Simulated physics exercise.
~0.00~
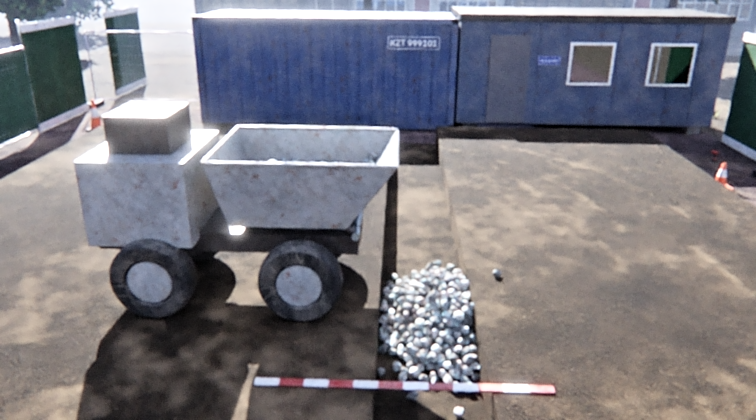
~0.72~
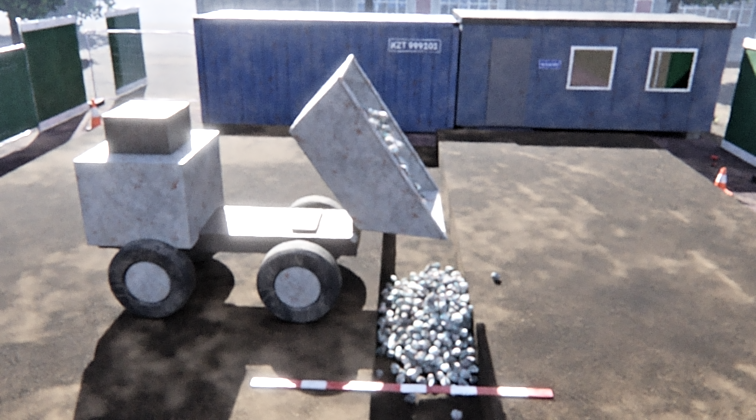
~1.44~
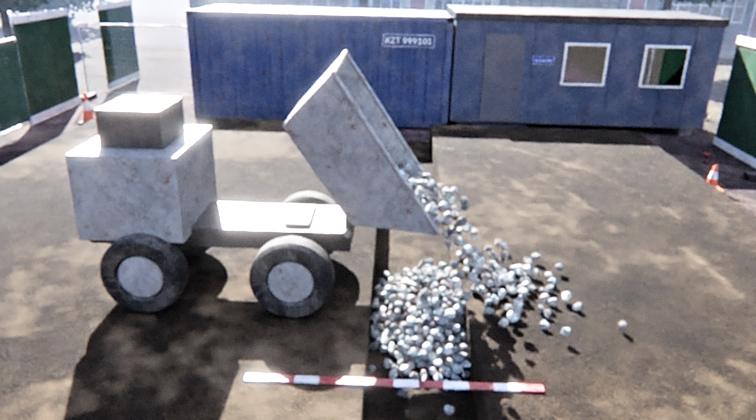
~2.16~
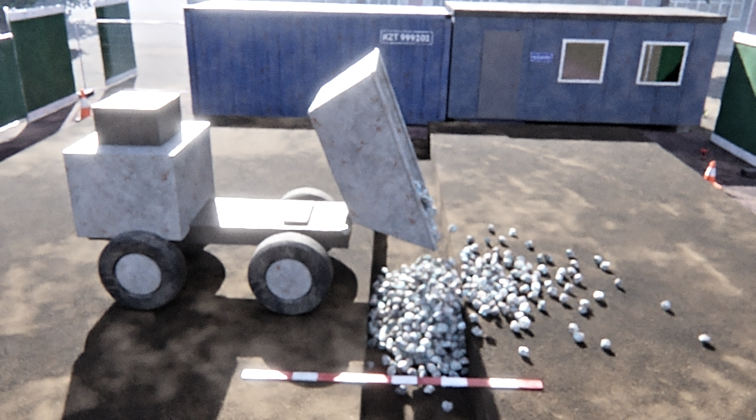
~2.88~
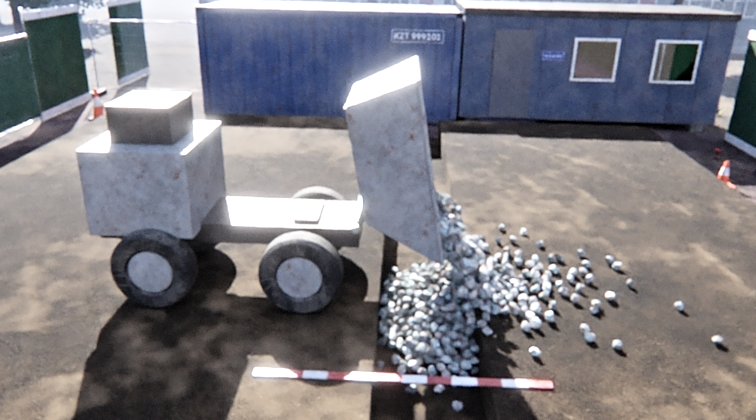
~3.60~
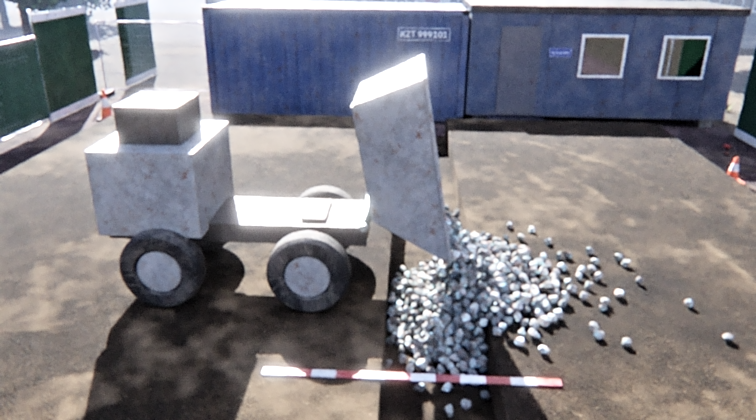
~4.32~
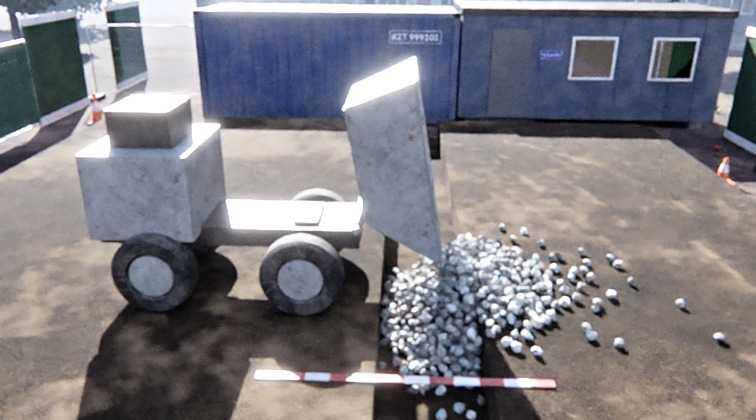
The footage shows a grey dumper beside a heap of pale stones, with blue cabins behind. Its body tips up to the right, pauses, then tips steeper, pouring stones onto the heap and ground beyond, and stays raised above the enlarged, spread pile.
